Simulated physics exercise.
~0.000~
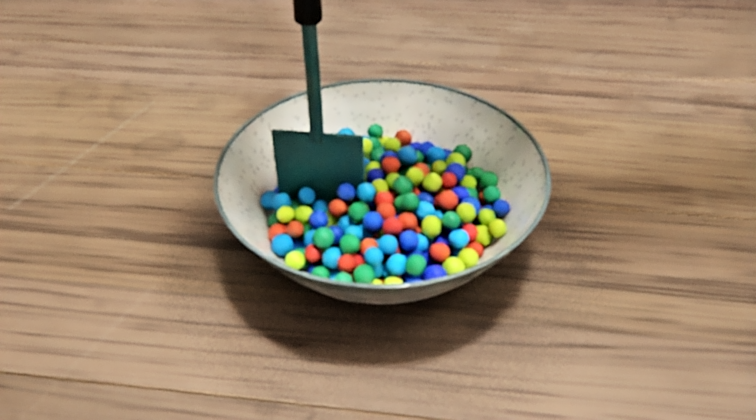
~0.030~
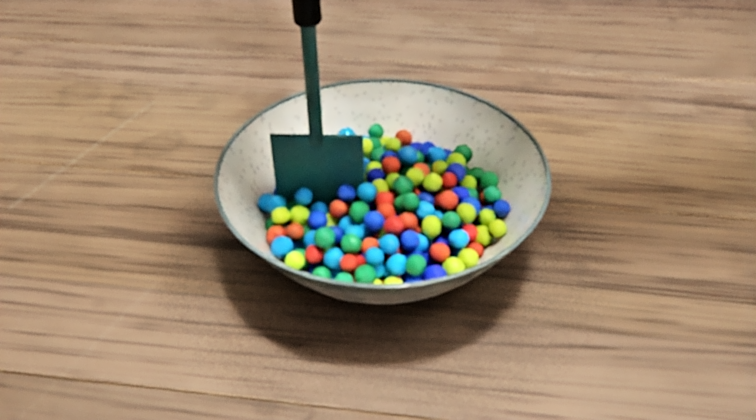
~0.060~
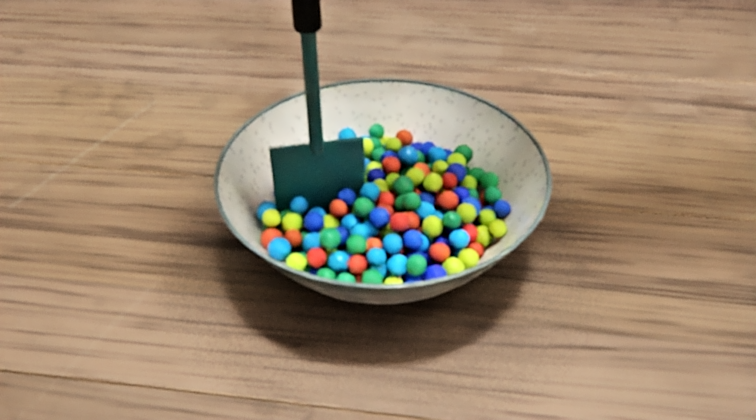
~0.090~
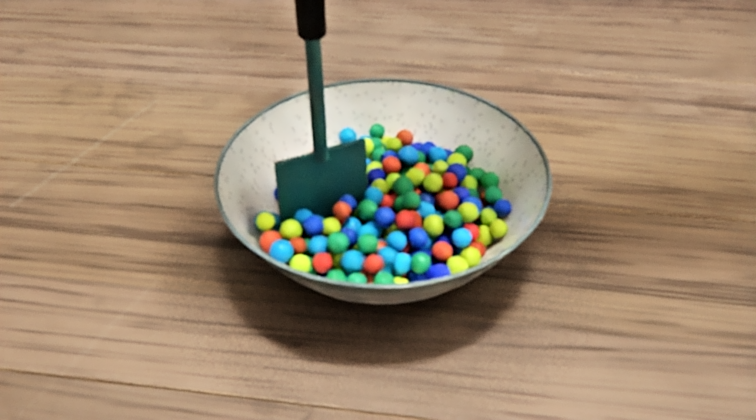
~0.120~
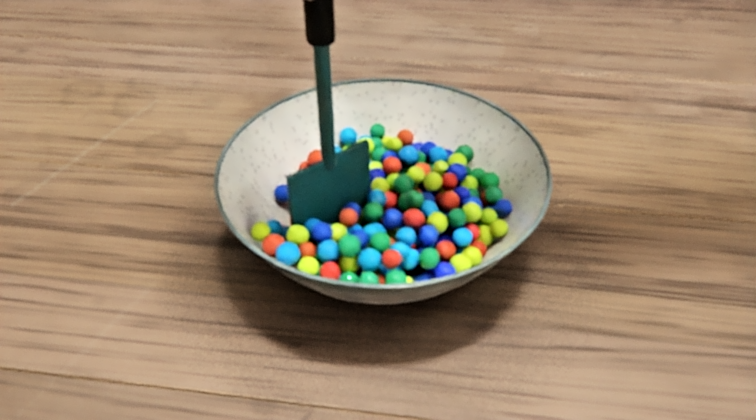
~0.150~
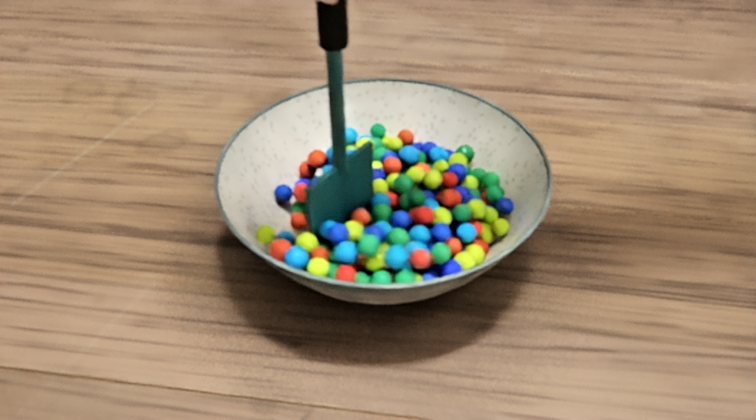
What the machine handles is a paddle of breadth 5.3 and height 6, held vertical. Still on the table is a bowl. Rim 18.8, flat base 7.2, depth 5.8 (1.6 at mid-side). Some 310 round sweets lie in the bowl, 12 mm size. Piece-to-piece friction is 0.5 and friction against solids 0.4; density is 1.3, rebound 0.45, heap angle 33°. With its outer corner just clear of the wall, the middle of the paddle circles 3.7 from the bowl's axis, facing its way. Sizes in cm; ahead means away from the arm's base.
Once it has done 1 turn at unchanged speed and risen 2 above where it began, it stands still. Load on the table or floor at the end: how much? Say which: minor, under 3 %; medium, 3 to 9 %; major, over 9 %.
That would be a medium share.
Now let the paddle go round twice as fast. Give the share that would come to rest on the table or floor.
30 %.
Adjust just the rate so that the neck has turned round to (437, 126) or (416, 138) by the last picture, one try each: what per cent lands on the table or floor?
Around 35 and 35 percent, in that order.
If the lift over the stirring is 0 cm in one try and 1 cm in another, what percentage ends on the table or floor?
Some 10 and some 5 per cent.
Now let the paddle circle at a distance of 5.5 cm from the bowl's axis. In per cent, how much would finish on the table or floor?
In that case roughly 0 per cent.
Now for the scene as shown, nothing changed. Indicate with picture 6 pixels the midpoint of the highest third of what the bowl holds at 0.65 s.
Estimated centre: (338, 139).
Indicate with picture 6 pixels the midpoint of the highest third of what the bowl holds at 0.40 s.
Centre of upper third: Approx. (474, 160) px.
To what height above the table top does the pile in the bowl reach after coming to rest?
I'd say close to 6.0 centimetres.
After 0.40 s, 177° round, highest piece 8 above the table; 304 in the bowl, 2 on the table or floor, 4 in flight or on the tool.
After 0.65 s, 293° round, highest piece 9 above the table; 295 in the bowl, 15 on the table or floor.
After 0.97 s, 0° round, highest piece 6 above the table; 292 in the bowl, 18 on the table or floor.
After 1.67 s, 0° round, highest piece 6 above the table; 292 in the bowl, 18 on the table or floor.
At rest, 292 in the bowl, 18 on the table or floor. That is 6 % on the table or floor.
